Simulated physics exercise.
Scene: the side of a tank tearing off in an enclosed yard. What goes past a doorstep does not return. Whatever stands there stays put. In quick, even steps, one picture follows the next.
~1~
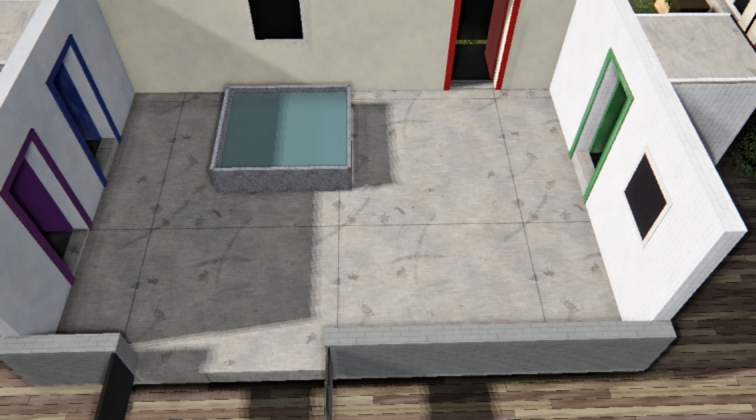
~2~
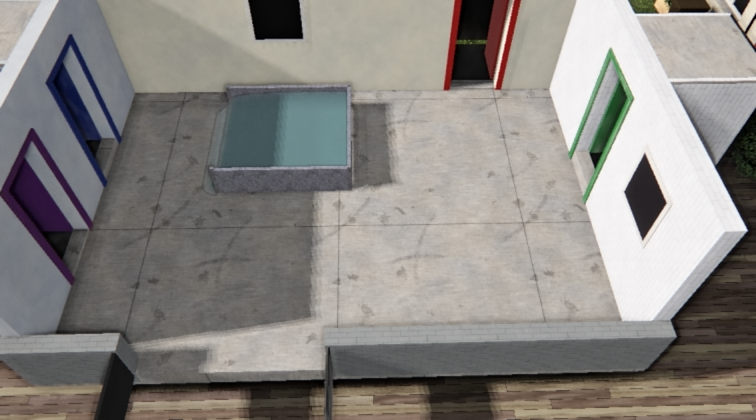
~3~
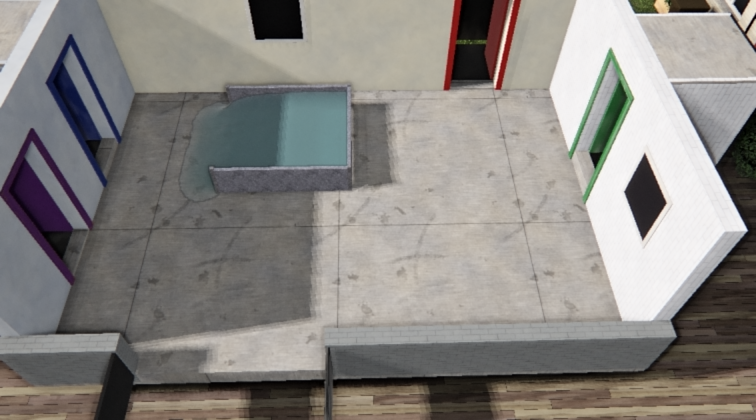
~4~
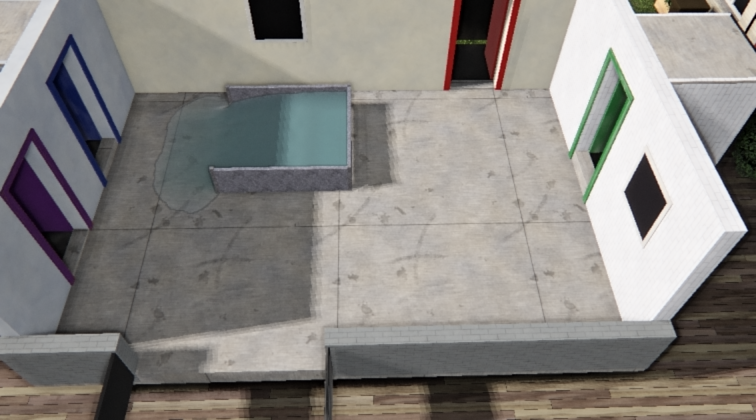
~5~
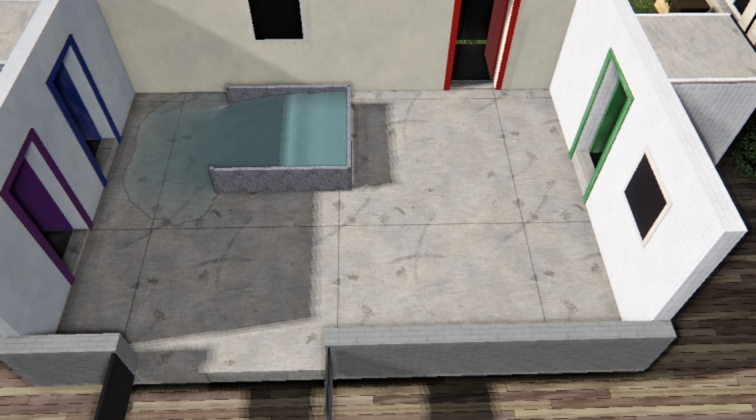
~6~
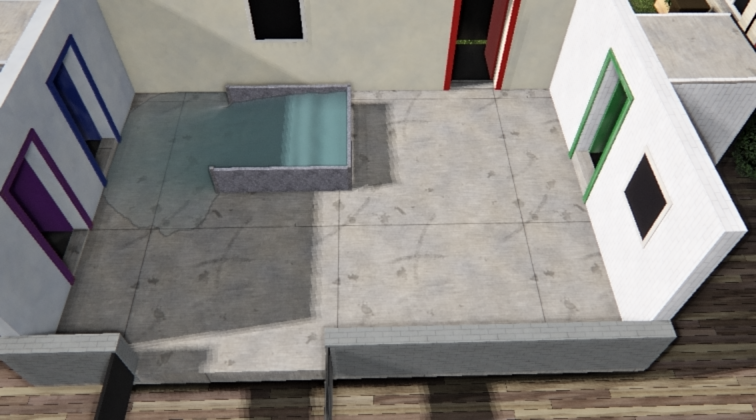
Water sits level in a raised stone tank against the back wall of a walled yard until the tank's left side gives way. It pours out through the gap and fans across the concrete floor, spreading leftward in a thin, rounded sheet to reach the wall with the blue and purple doorways.
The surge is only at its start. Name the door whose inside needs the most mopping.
Blue.
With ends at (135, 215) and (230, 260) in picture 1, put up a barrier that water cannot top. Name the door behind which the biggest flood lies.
The blue door.
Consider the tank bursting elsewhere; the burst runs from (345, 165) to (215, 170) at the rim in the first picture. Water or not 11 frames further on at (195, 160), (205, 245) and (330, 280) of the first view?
The first spot is left untouched, the second soaked through, the third soaked through.
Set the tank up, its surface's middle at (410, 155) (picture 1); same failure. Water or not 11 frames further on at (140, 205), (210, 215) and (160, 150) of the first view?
In the order given: Wetted, wetted and wetted.
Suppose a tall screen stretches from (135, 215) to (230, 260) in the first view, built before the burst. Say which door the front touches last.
The door marked green.
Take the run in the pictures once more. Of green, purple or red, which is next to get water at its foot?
I'd go with the purple one.
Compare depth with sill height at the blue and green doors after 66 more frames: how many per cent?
Depth ratios, approx.: 20 and 10 percent.
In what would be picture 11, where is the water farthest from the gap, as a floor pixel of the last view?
The wet point farthest out is around (81, 259).
A moment on, water covers 15 % of the floor; red door not reached, blue door some in, purple door wet at the sill, nothing in, green door not reached.
Next, water covers 20 % of the floor; red door not reached, blue door a lot in, purple door a trickle in, green door not reached.
Then, water covers 30 % of the floor; red door not reached, blue door a lot in, purple door some in, green door not reached.
Later, water covers 50 % of the floor; red door wet at the sill, nothing in, blue door a lot in, purple door some in, green door not reached.
In the end, water covers 70 % of the floor; red door wet at the sill, nothing in, blue door a lot in, purple door some in, green door wet at the sill, nothing in; the blue door has let in the most.
